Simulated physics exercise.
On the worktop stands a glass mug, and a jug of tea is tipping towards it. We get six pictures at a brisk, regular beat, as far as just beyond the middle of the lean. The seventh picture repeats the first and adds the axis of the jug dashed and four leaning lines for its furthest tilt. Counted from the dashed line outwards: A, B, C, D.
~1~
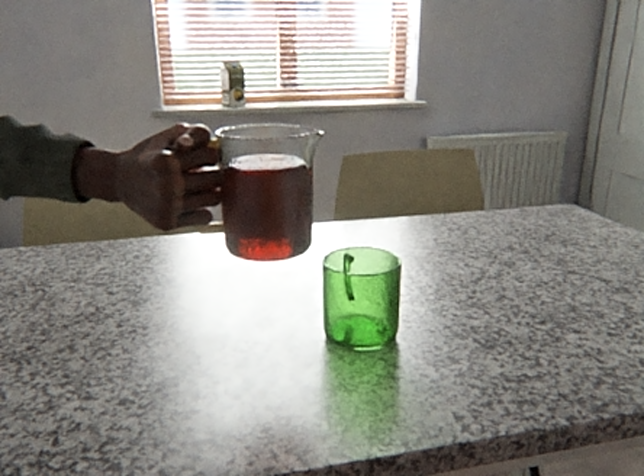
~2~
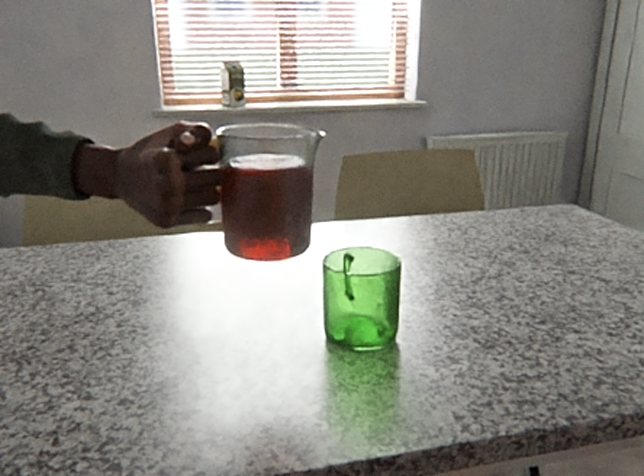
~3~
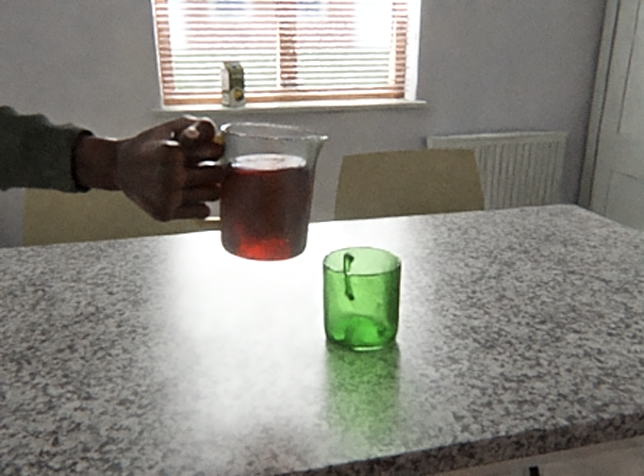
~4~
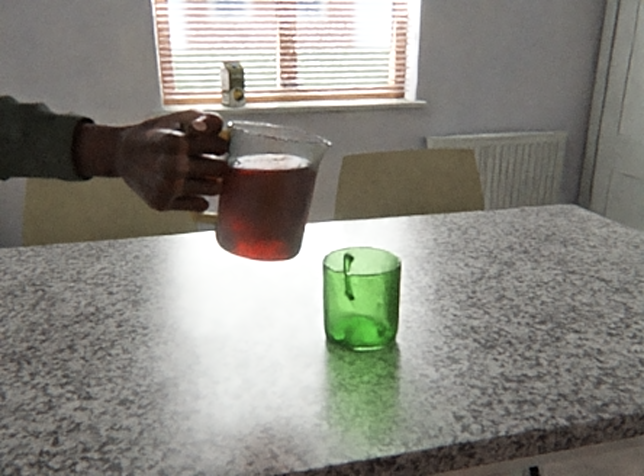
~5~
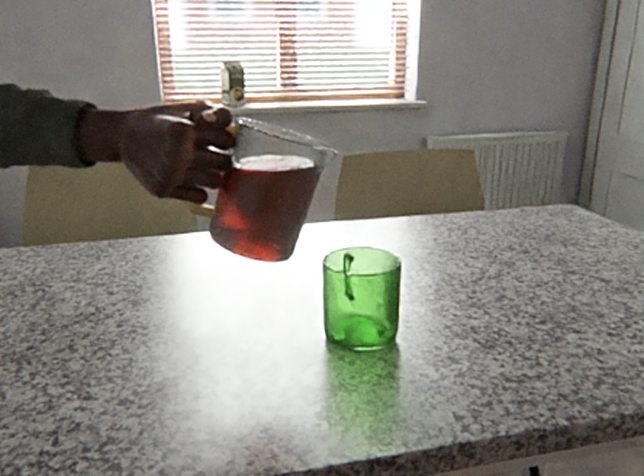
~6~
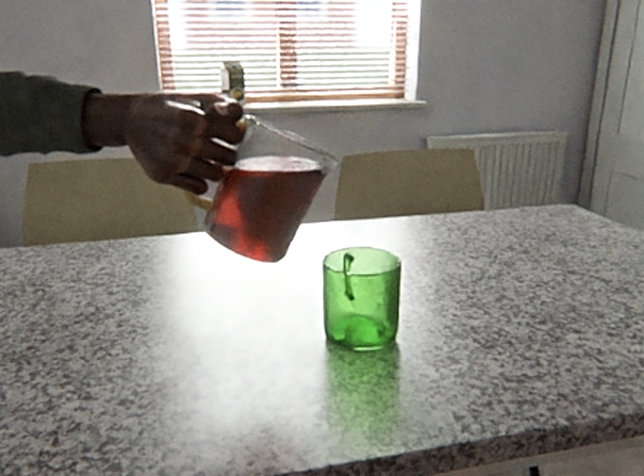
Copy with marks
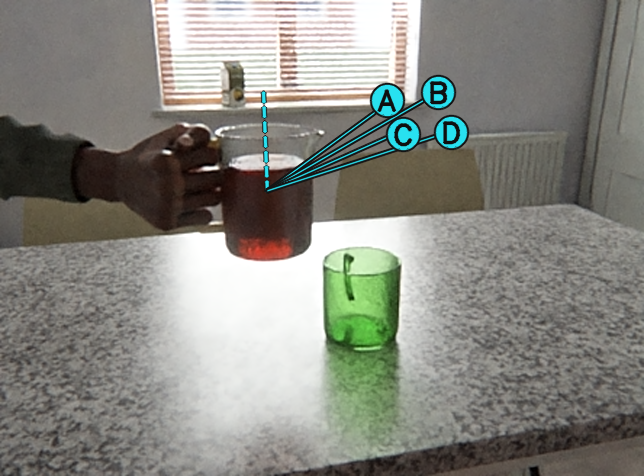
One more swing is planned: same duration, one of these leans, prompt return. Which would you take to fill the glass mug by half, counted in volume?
The answer is mark C.
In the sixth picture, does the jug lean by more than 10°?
Yes, it does.
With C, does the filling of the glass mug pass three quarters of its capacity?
No, less.
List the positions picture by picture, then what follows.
Upright, lip at (321, 132); rim of the glass mug round (362, 260); nothing has left yet.
Upright, lip at (322, 133); nothing has left yet.
Tipped about 5°, lip at (325, 137); nothing has left yet.
Tipped about 11°, lip at (330, 144); nothing has left yet.
Tipped about 18°, lip at (335, 152); nothing has left yet.
Tipped about 26°, lip at (339, 161); nothing has left yet.
On the marked copy, A at (374, 112); B at (423, 100); C at (386, 137); D at (434, 136).
With A, the glass mug ends with about 25 % of what it can hold.
With B, the glass mug ends with about 36 % of what it can hold.
With C, the glass mug ends with about 49 % of what it can hold.
With D, the glass mug ends with about 62 % of what it can hold.
